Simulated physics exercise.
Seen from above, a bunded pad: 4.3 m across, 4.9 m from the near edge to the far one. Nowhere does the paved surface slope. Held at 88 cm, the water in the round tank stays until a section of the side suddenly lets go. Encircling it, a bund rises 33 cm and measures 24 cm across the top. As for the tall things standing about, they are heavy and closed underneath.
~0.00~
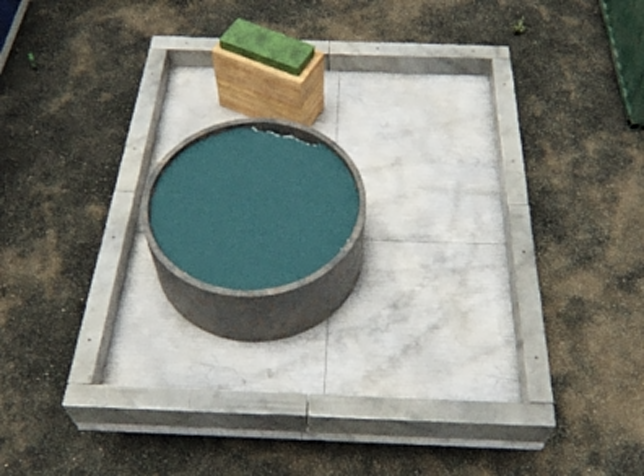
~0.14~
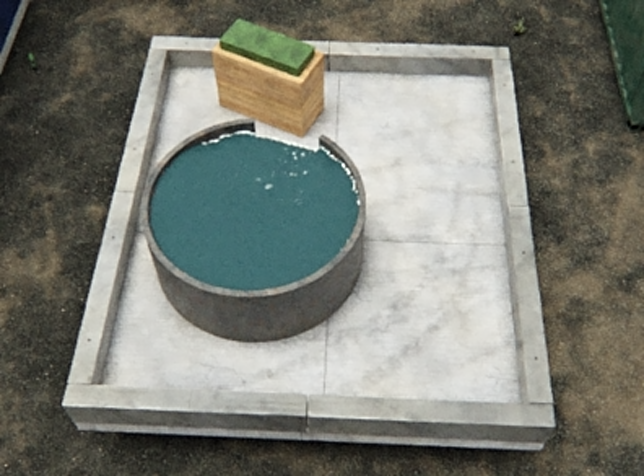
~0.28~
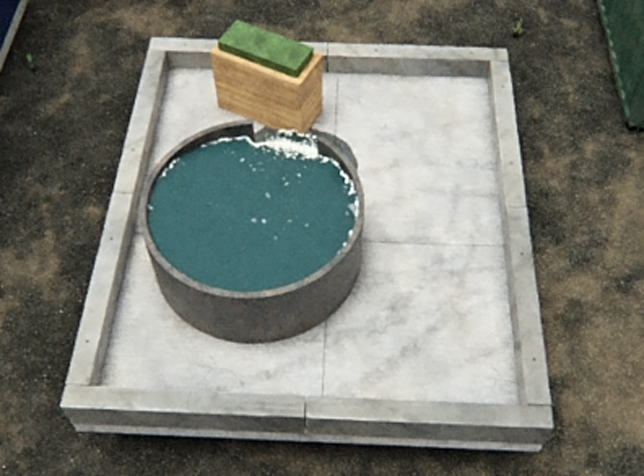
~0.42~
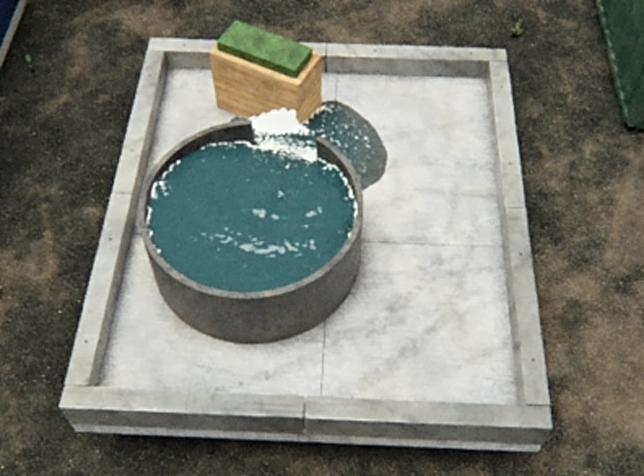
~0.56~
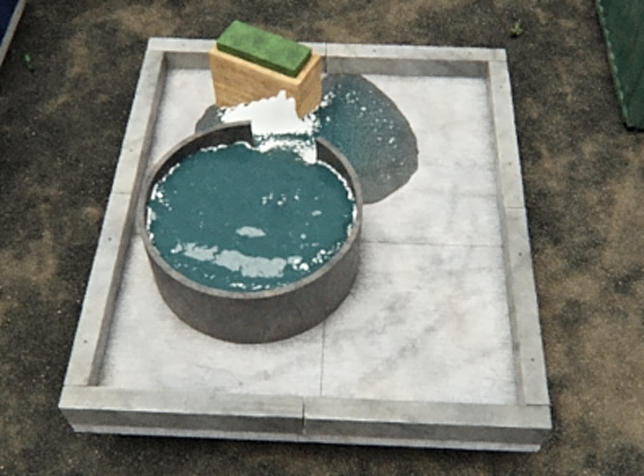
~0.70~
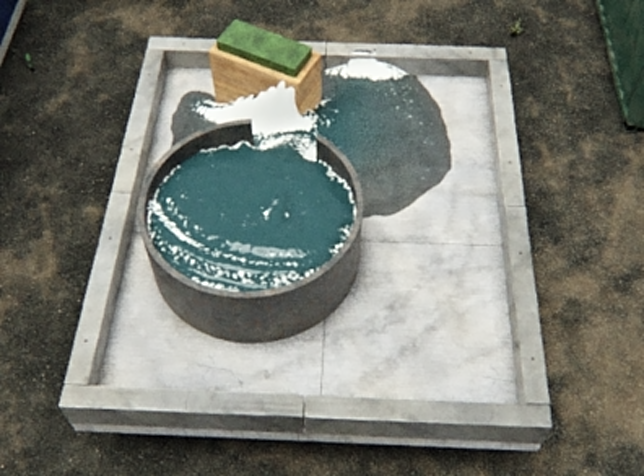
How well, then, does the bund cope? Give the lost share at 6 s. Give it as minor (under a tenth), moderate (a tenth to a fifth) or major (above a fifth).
Escaping is a small share, below one tenth.
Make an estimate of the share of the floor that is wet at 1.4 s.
I'd guess around 45 %.
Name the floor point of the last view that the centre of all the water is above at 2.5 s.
Around (292, 194).
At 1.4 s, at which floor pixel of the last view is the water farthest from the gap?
That would be close to (484, 79).
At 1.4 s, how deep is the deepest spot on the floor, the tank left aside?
56 cm or so.
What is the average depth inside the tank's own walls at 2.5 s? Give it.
Roughly 48 centimetres.
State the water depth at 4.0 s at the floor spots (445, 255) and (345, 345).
It's near 5 cm at the first point and near 3 cm at the second.
After 1.1 s water covers 35 % of the floor and is deepest (73 cm) near (484, 79); 0 % is over the wall.
After 1.4 s water covers 40 % of the floor and is deepest (56 cm) near (291, 174); 0 % is over the wall.
After 2.5 s water covers 55 % of the floor and is deepest (49 cm) near (486, 98); 4 % is over the wall.
After 4.0 s water covers 80 % of the floor and is deepest (35 cm) near (487, 108); 5 % is over the wall.
After 6.0 s water covers 85 % of the floor and is deepest (28 cm) near (492, 159); 6 % is over the wall.
